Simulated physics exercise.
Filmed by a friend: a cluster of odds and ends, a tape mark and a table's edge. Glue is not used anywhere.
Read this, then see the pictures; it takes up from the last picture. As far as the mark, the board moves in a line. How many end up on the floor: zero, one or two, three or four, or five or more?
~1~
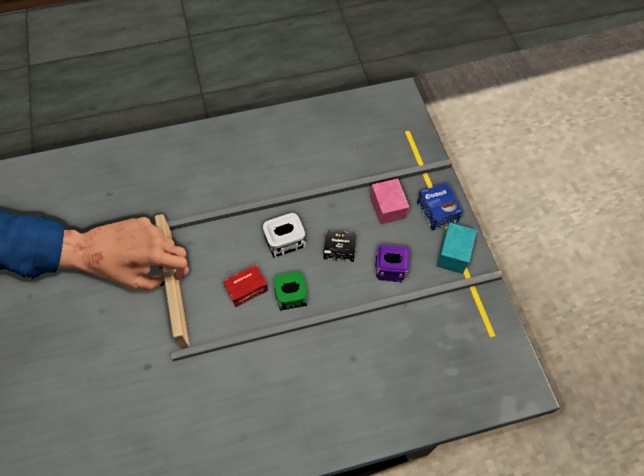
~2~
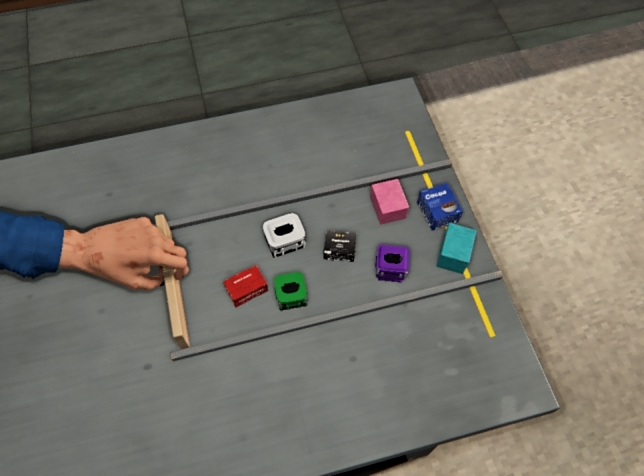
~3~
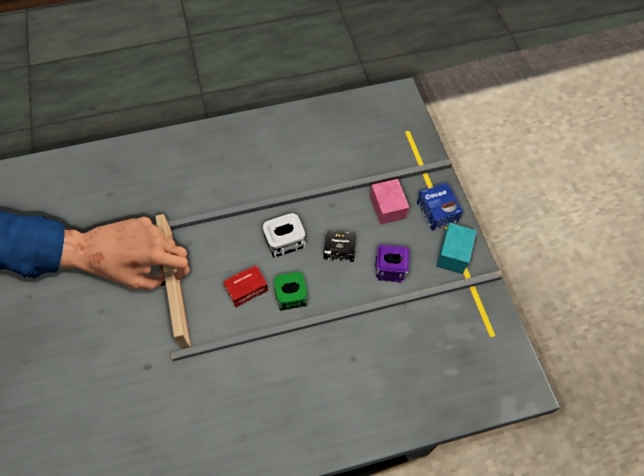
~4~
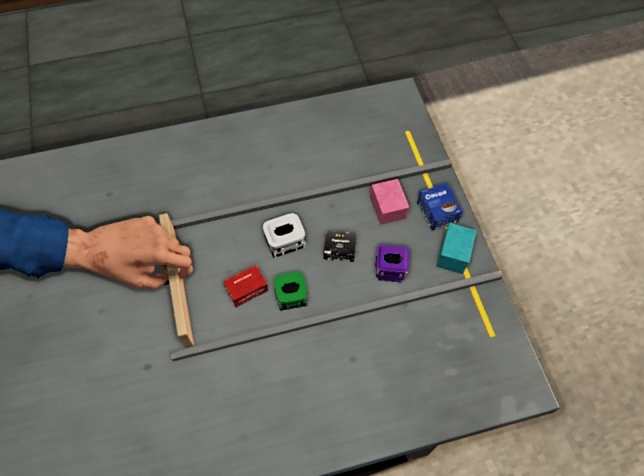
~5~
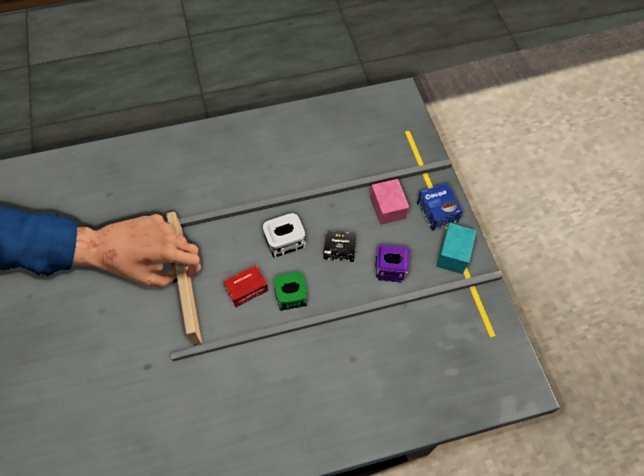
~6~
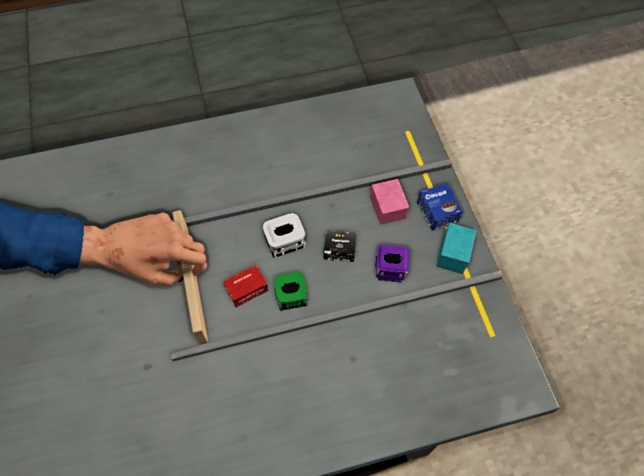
Five or more.
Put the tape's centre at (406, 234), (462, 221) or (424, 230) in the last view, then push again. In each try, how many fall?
The counts come to 1, then 7, then 2.
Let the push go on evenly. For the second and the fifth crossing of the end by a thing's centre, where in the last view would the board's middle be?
I'd put it close to (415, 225) and later close to (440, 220).
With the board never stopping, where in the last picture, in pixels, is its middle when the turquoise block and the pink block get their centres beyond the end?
Its middle is about (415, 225) and about (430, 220).
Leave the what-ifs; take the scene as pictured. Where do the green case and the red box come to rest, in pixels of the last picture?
The green case ends up near (479, 260), and the red box near (472, 236).
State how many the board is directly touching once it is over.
The figure is 3.
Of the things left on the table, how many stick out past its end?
Looks like 2 of them.
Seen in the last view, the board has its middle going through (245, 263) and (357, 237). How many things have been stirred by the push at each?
The first count is 2, and then it's 6.
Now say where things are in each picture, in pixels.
The first picture shows blue box (439, 207); turquoise block (456, 248); pink block (389, 202); board (172, 280); tape (446, 224).
The second picture shows turquoise block (456, 249); red box (246, 286).
The third picture shows pink block (389, 202); board (173, 280).
The fourth picture shows blue box (439, 207); black box (340, 246).
The fifth picture shows turquoise block (456, 249); purple case (392, 264).
The sixth picture shows blue box (439, 207); turquoise block (456, 249); pink block (389, 202); board (190, 276); tape (446, 224).
A little later, none off yet; blue box at rest near (439, 207); turquoise block at rest near (456, 249); pink block at rest near (389, 202).
When it is over, the number that fall off is five or more; down, black box, purple case, pink block, turquoise block and blue box.
